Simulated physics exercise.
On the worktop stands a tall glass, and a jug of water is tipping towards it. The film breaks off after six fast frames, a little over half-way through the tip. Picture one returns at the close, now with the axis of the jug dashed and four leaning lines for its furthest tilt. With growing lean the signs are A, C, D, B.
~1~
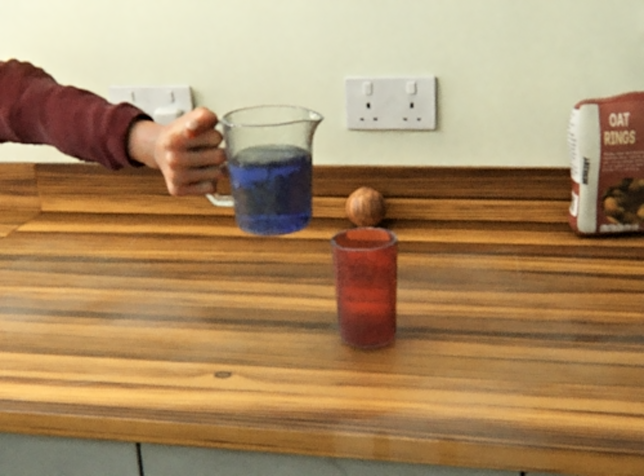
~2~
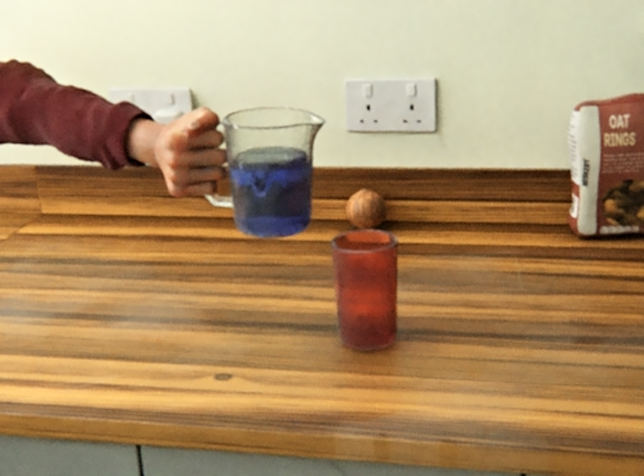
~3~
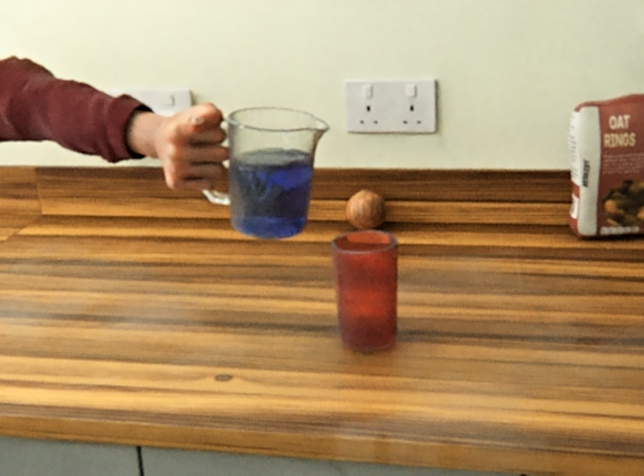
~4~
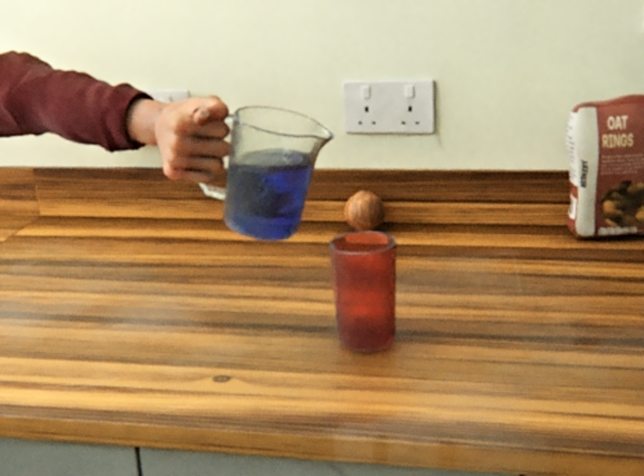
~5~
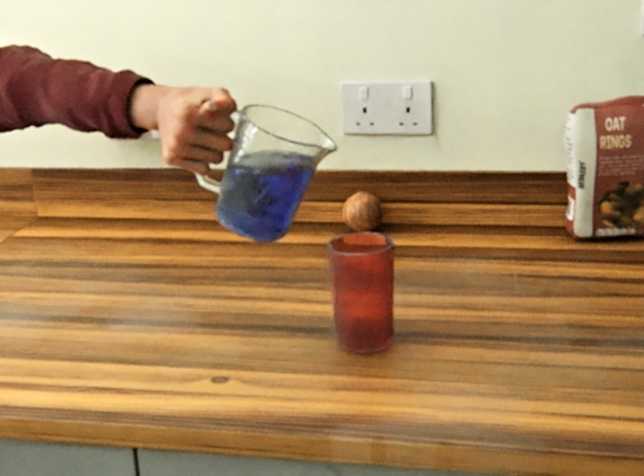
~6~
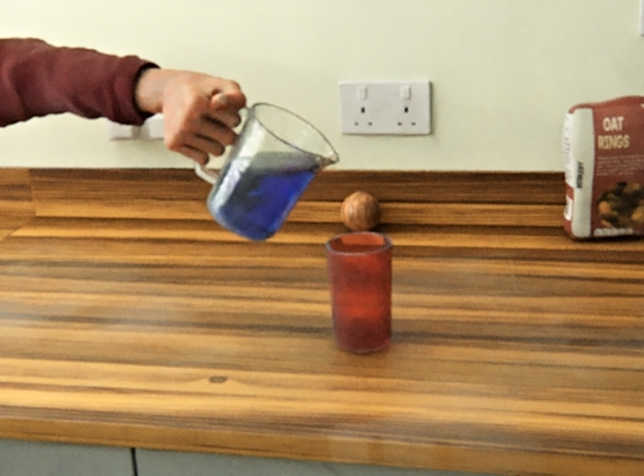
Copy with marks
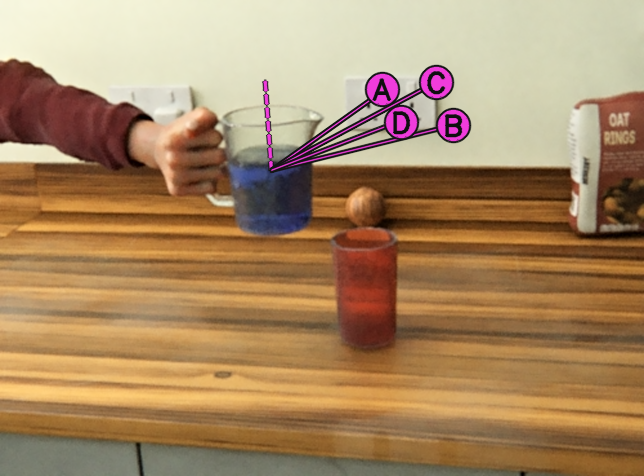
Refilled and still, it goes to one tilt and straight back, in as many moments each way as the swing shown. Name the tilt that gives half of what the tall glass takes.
Best: D.
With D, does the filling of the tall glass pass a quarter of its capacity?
Yes, clearly.
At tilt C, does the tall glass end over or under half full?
Under.
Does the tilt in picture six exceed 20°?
Yes, it does.
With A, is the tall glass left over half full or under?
Under half.
On the marked copy, A at (369, 100); B at (436, 129); C at (421, 90); D at (384, 126).
For tilt A, the tall glass ends with about 20 % of what it can hold.
For tilt B, the tall glass ends with about 70 % of what it can hold.
For tilt C, the tall glass ends with about 34 % of what it can hold.
For tilt D, the tall glass ends with about 51 % of what it can hold.
